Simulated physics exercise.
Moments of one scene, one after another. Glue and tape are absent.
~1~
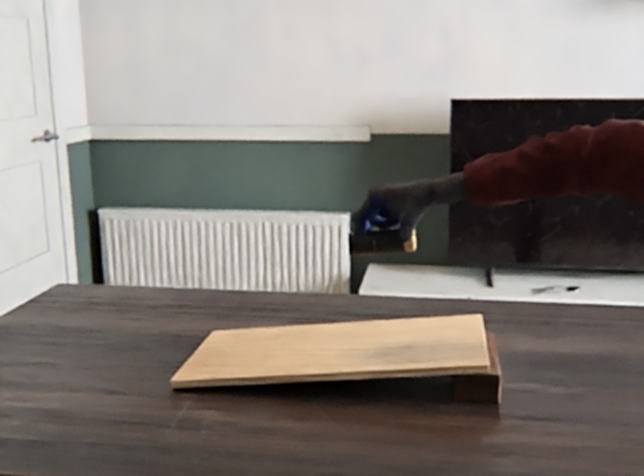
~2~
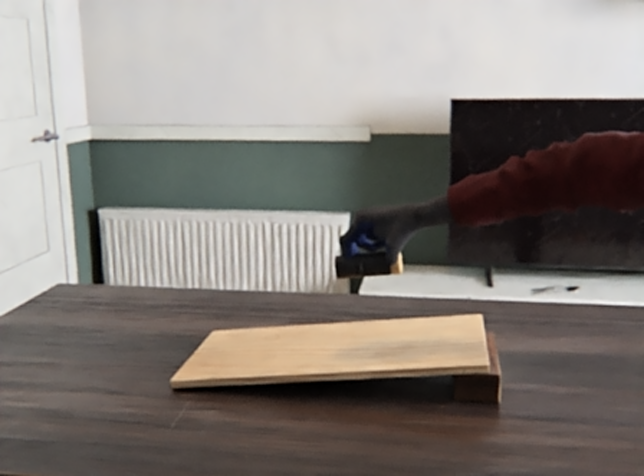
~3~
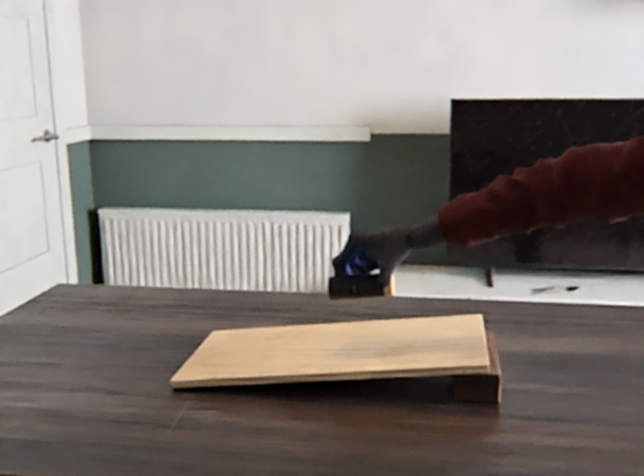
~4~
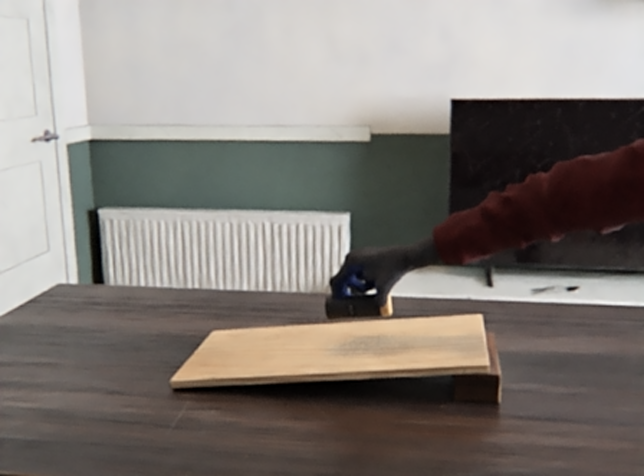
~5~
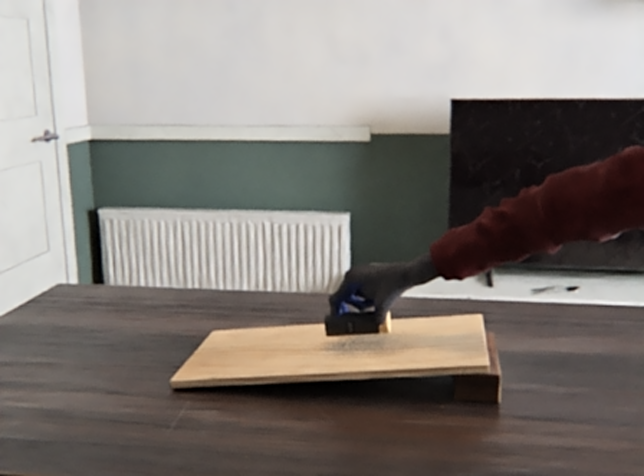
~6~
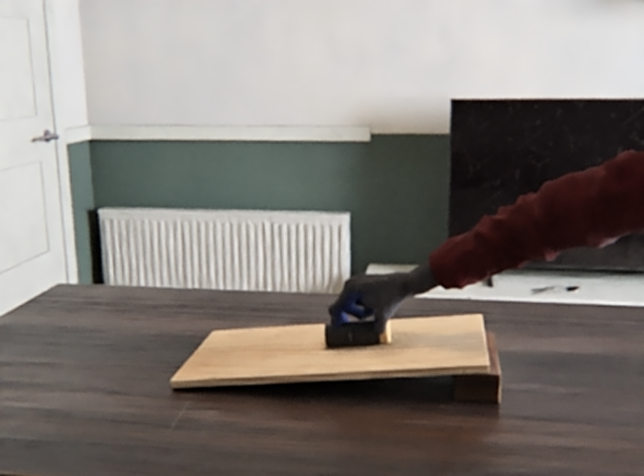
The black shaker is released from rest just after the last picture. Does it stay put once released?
Yes - it holds still.
Then, 0.30 s later than the last frame, all is still.
Then, 0.70 s later than the last frame, black shaker resting near (357, 333).
When it is over, it is as before. End places, in pixels of the last picture, black shaker near (357, 333). The black shaker keeps its place.
